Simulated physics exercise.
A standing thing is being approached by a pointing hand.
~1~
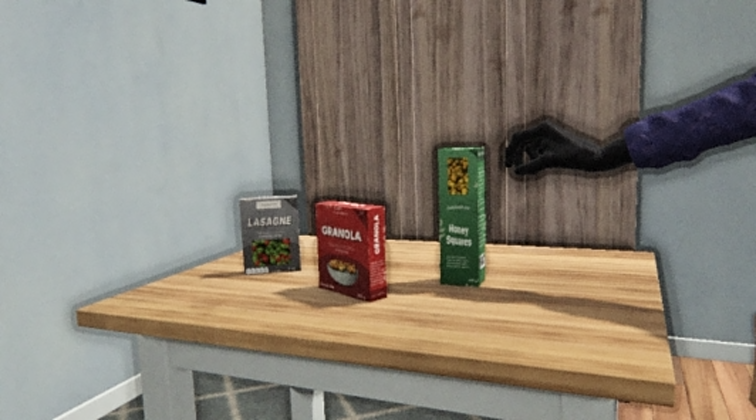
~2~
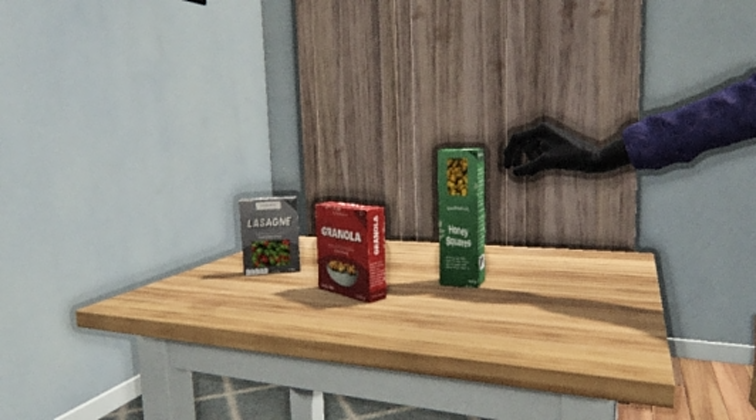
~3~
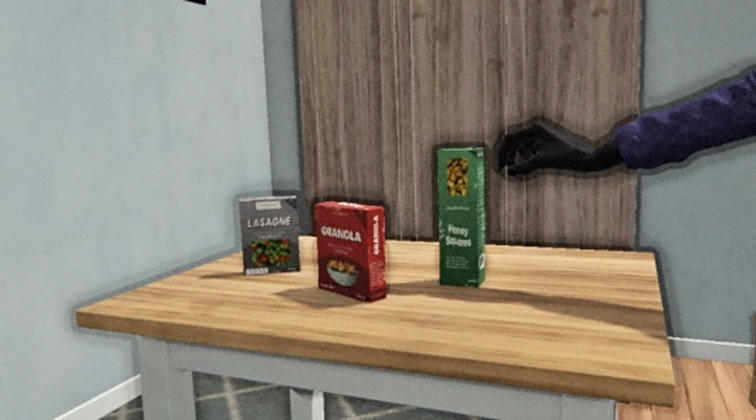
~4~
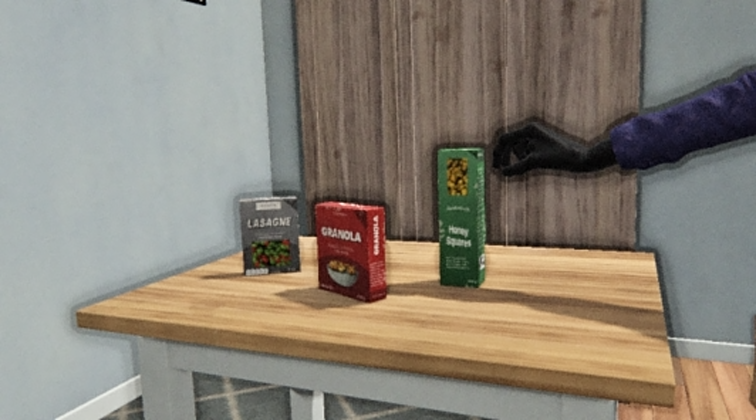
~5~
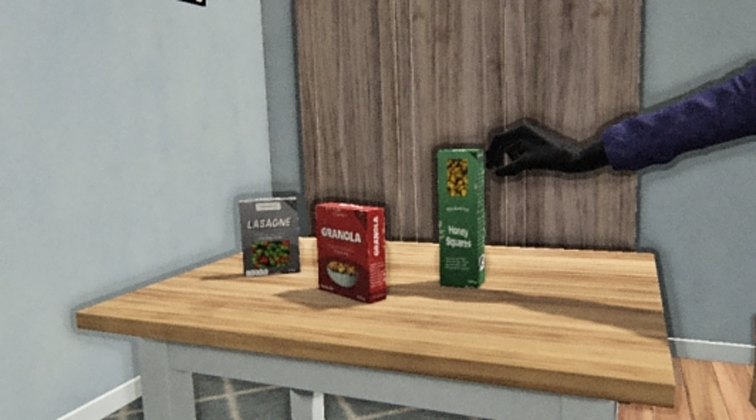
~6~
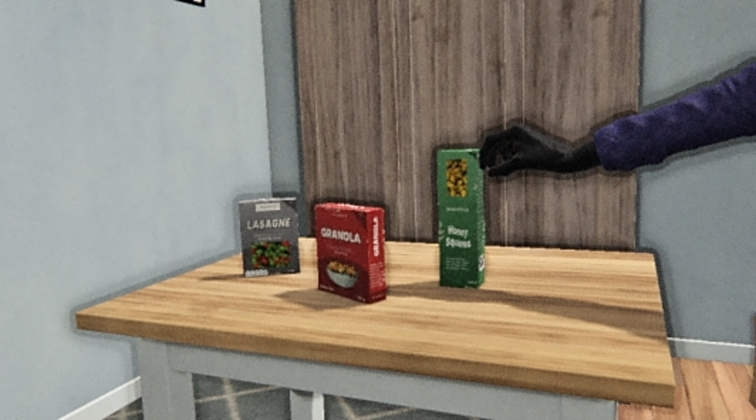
A black-gloved hand in a purple sleeve moves slightly left to a green carton standing beside red and grey boxes.
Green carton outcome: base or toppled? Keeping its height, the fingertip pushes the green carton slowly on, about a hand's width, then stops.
It is going to pitch over.
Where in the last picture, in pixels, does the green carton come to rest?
In the last picture, near pixel (368, 259).
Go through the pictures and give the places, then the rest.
In the first frame, green carton (462, 216).
In the second frame, green carton (462, 217).
In the third frame, green carton (462, 217).
In the fourth frame, green carton (462, 217).
In the fifth frame, green carton (462, 218).
In the sixth frame, green carton (461, 218).
Then, 0.80 s after the last picture, green carton tipped 31° from how it was near (425, 216).
Then, 1.00 s after the last picture, green carton on its side near (381, 255).
At rest, tipped over on the table, green carton. Seen from the same camera at the end, green carton near (368, 259).
